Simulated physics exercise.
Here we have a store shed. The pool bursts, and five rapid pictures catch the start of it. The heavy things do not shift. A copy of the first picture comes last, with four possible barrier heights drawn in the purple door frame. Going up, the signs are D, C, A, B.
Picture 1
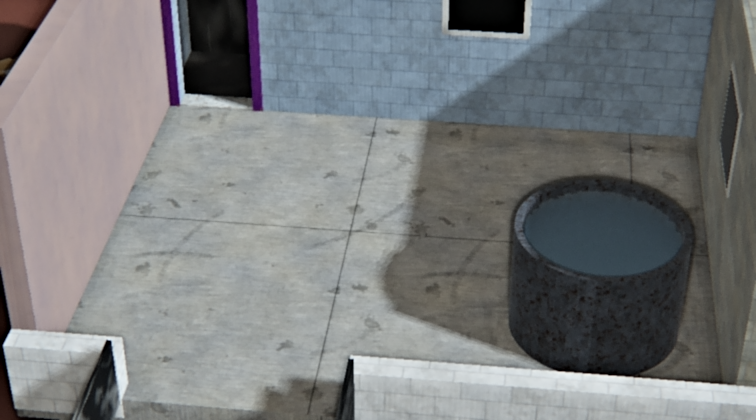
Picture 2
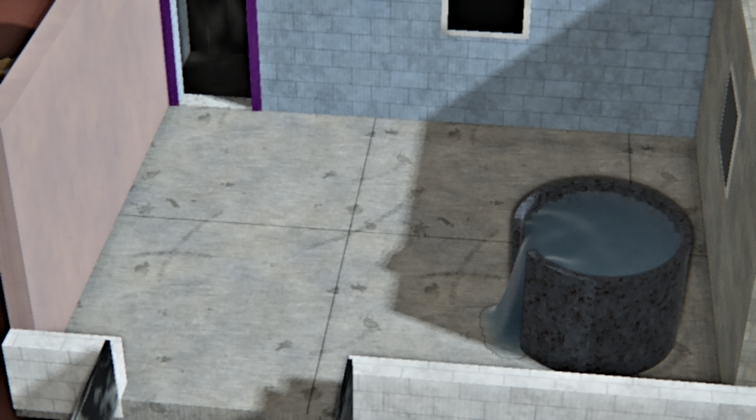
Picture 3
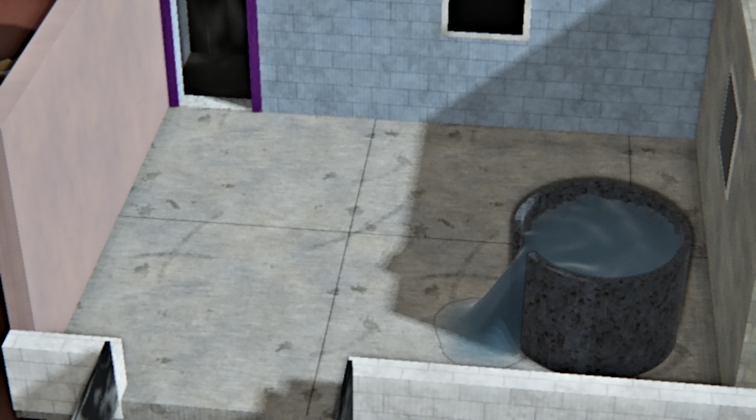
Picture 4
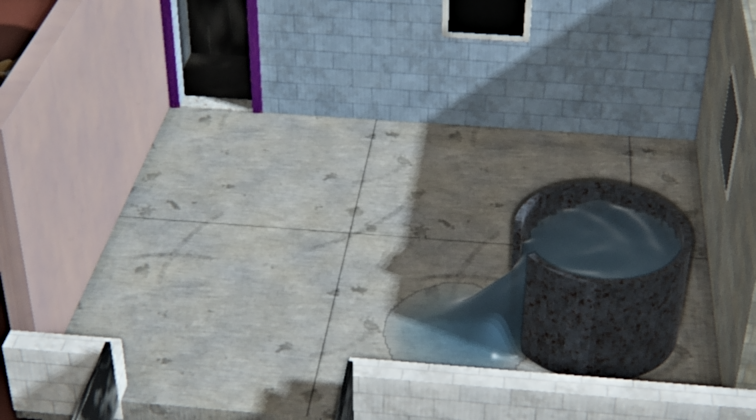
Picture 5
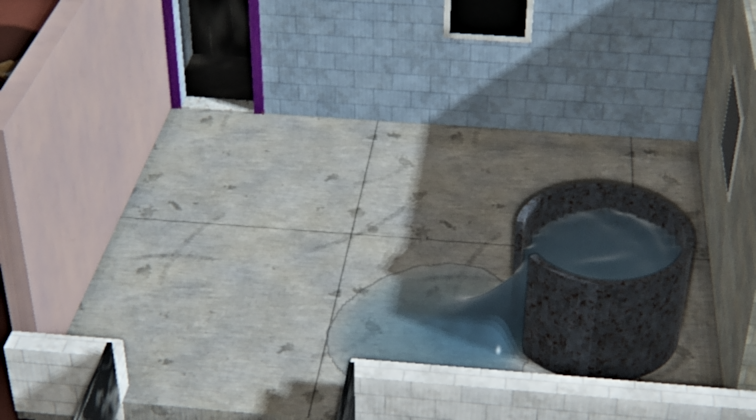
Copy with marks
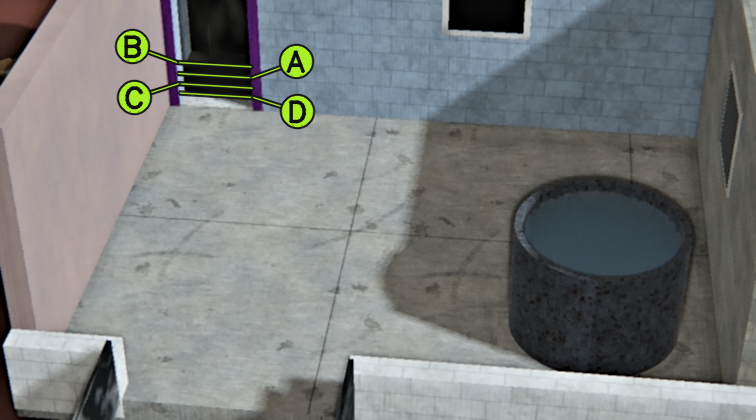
Water pours through a gap in the left side of a round, dark stone pool in a walled yard, then spreads leftward across the paved ground in a widening sheet, while the purple-framed doorway stands beyond it.
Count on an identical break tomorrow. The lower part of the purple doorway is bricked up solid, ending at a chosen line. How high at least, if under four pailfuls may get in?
D.
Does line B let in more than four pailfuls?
No, that is safe.
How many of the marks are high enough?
All of the four.
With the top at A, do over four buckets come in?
No.
In lime, A at (214, 75); B at (214, 64); C at (215, 85); D at (216, 95); from the bottom up D, C, A, B.
With A, nothing gets over.
With B, nothing gets over.
With C, nothing gets over.
With D, a splash gets over, under a bucket.
